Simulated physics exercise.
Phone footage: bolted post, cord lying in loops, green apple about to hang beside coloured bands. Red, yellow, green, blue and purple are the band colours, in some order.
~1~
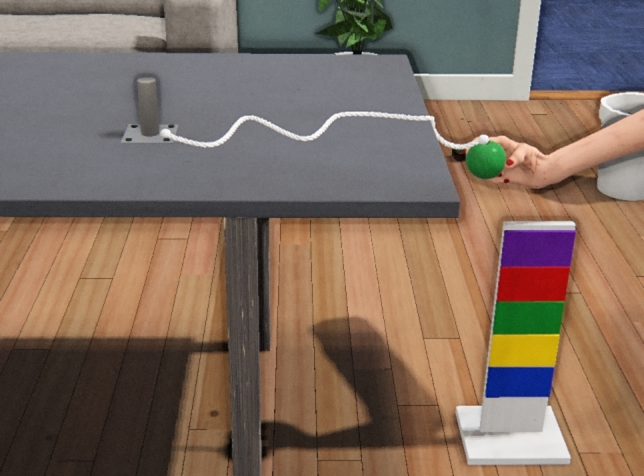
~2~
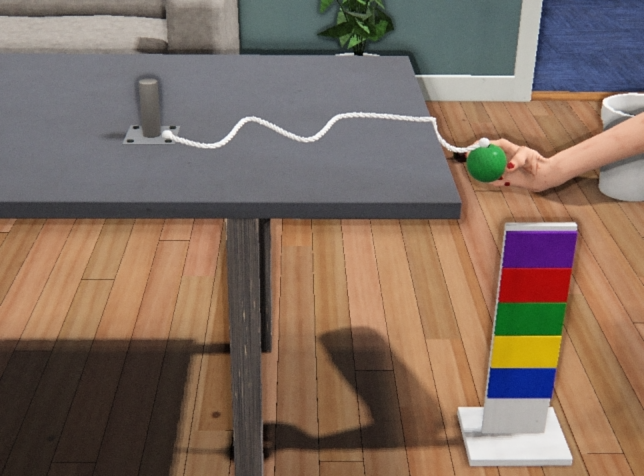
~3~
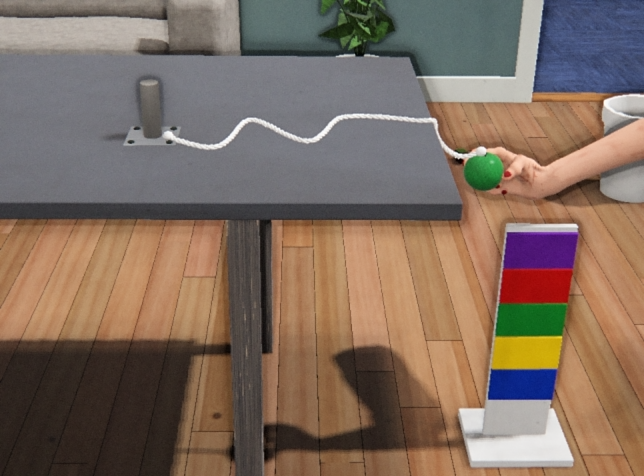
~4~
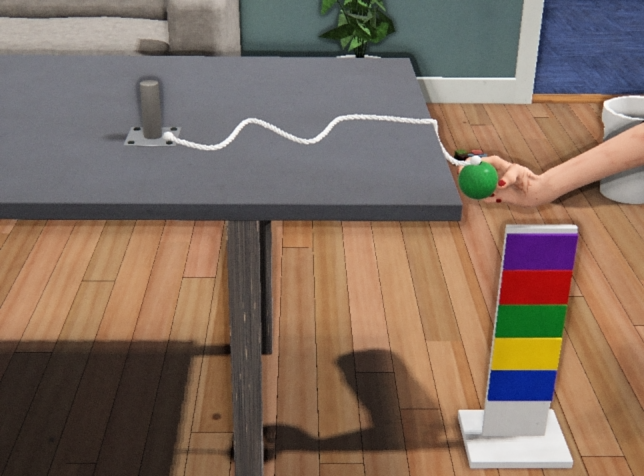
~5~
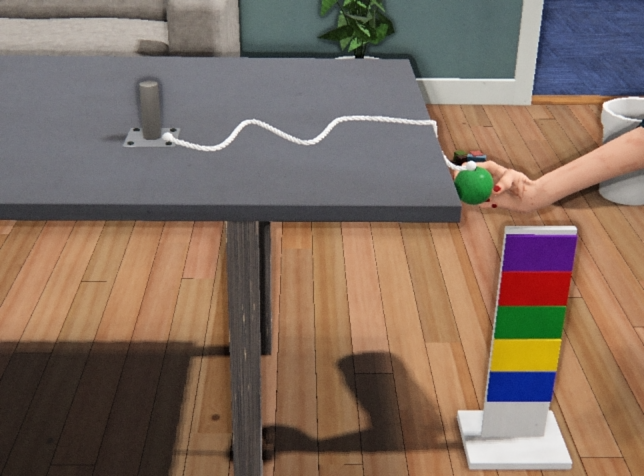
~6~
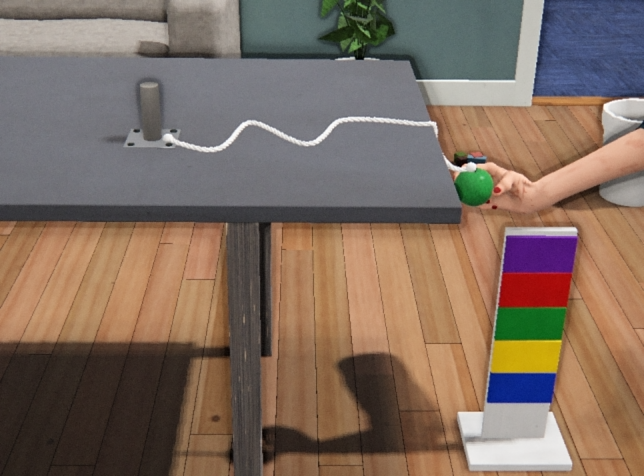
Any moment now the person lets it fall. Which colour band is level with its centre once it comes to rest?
The green band.
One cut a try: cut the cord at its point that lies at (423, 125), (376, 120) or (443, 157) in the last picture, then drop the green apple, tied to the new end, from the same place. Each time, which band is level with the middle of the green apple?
Each try in turn: Purple; none, it hangs higher; red.
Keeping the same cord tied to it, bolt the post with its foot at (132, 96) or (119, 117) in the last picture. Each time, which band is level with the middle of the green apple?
Try one - red; try two - red.
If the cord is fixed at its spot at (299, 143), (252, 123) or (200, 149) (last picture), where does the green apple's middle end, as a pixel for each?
First near (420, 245), then near (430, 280), then near (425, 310).
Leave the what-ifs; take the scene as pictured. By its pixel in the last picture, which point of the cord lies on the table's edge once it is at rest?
Near pixel (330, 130).
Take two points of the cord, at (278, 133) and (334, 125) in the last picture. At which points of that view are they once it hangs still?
Point one: (353, 131); point two: (434, 150).
Soon after, apple near (392, 321); level with green.
After that, apple near (435, 321); level with green.
In the end, apple near (424, 323); level with green. Its middle rests at the green band.
